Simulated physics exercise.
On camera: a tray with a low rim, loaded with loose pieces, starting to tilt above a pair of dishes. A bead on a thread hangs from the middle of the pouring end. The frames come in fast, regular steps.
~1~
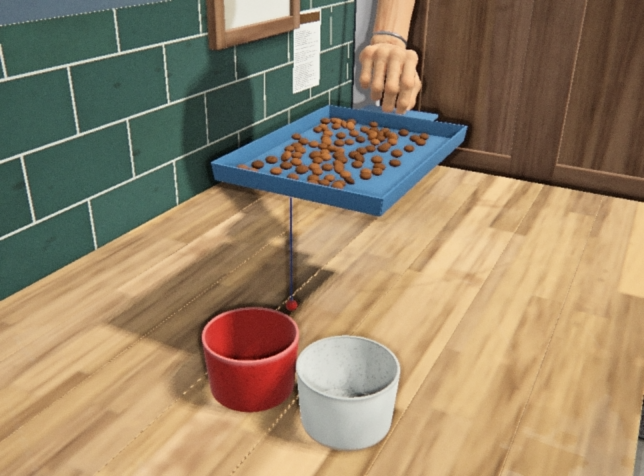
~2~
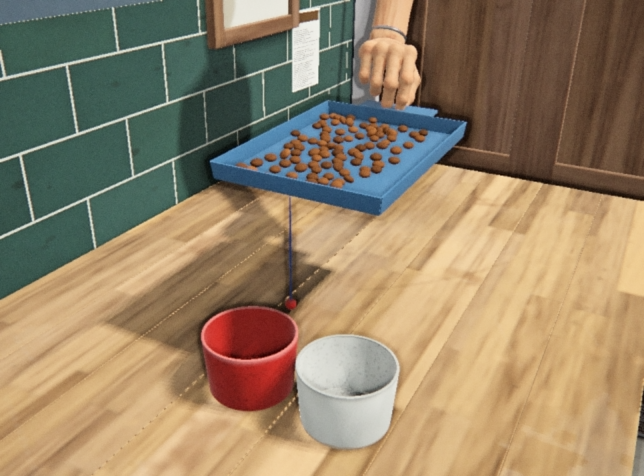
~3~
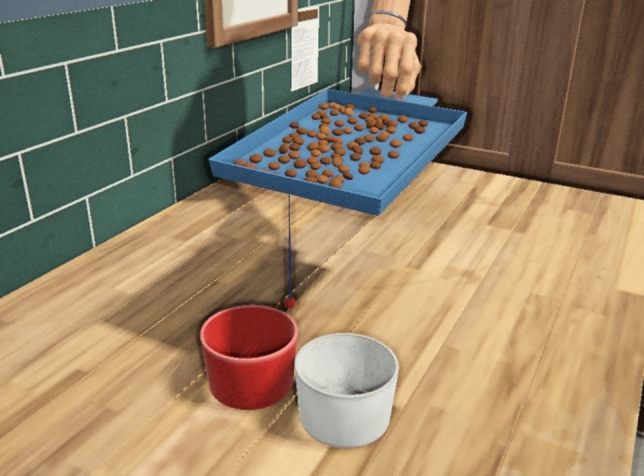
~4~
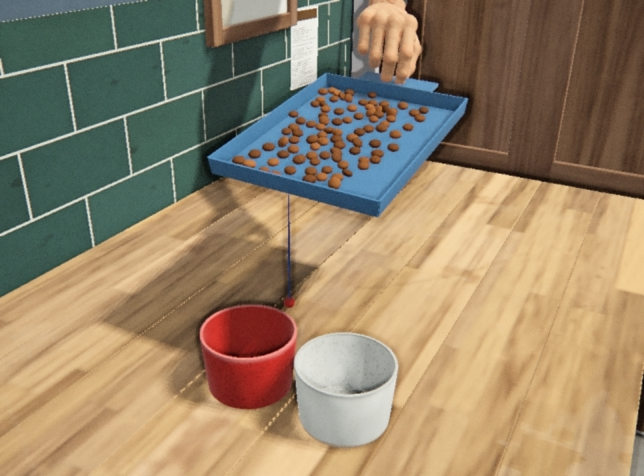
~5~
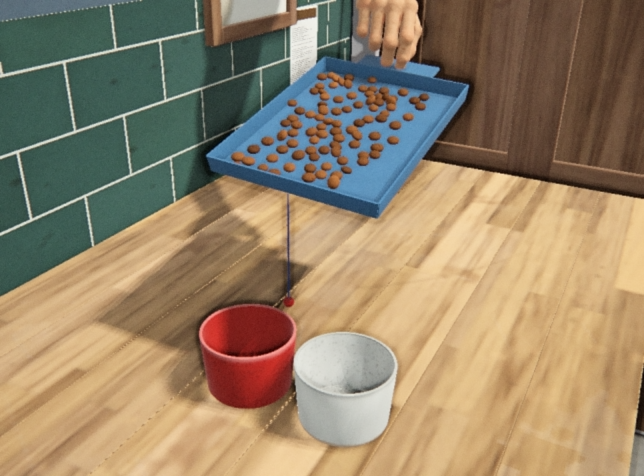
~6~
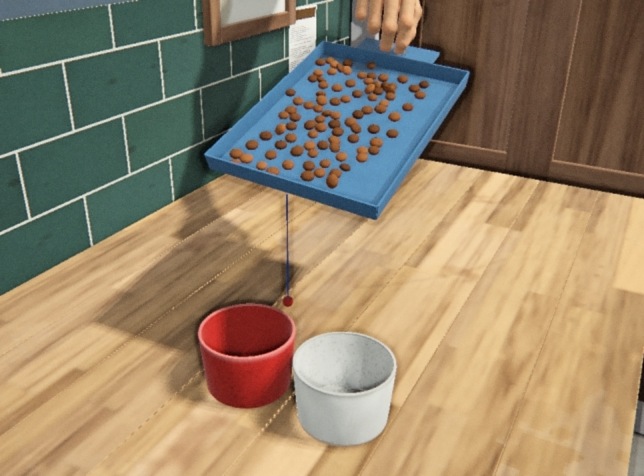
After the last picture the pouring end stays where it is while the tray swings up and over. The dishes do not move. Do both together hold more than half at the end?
The two hold over half of the load.
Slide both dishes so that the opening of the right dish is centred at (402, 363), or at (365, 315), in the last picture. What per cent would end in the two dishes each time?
Near 60 % and 0 %.
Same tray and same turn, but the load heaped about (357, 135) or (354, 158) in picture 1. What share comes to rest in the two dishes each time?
Roughly 80 per cent, and 90 per cent.
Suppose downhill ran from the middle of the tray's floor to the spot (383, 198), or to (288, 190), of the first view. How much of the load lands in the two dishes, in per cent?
In turn 30 and 60 in a hundred.
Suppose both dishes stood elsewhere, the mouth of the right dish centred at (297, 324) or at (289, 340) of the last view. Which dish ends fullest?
One: Right. Two: The right-hand dish.
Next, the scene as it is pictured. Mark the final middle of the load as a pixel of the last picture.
Around (334, 403).
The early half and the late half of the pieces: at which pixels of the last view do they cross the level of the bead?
Early half (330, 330), late half (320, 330).
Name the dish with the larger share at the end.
That is the right dish.
Shortly afterwards, tray tipped steeply; all but a few on the tray; a little in the air.
Next, tray tipped past a quarter turn; near half on the tray; near a quarter in the right dish; a little in the left dish; a little outside both; near a quarter in the air.
Some moments later, tray tipped past a quarter turn; near two thirds in the right dish; near a quarter in the left dish; a little outside both.
In the end, tray tipped past a quarter turn; near two thirds in the right dish; near a quarter in the left dish; a little outside both.
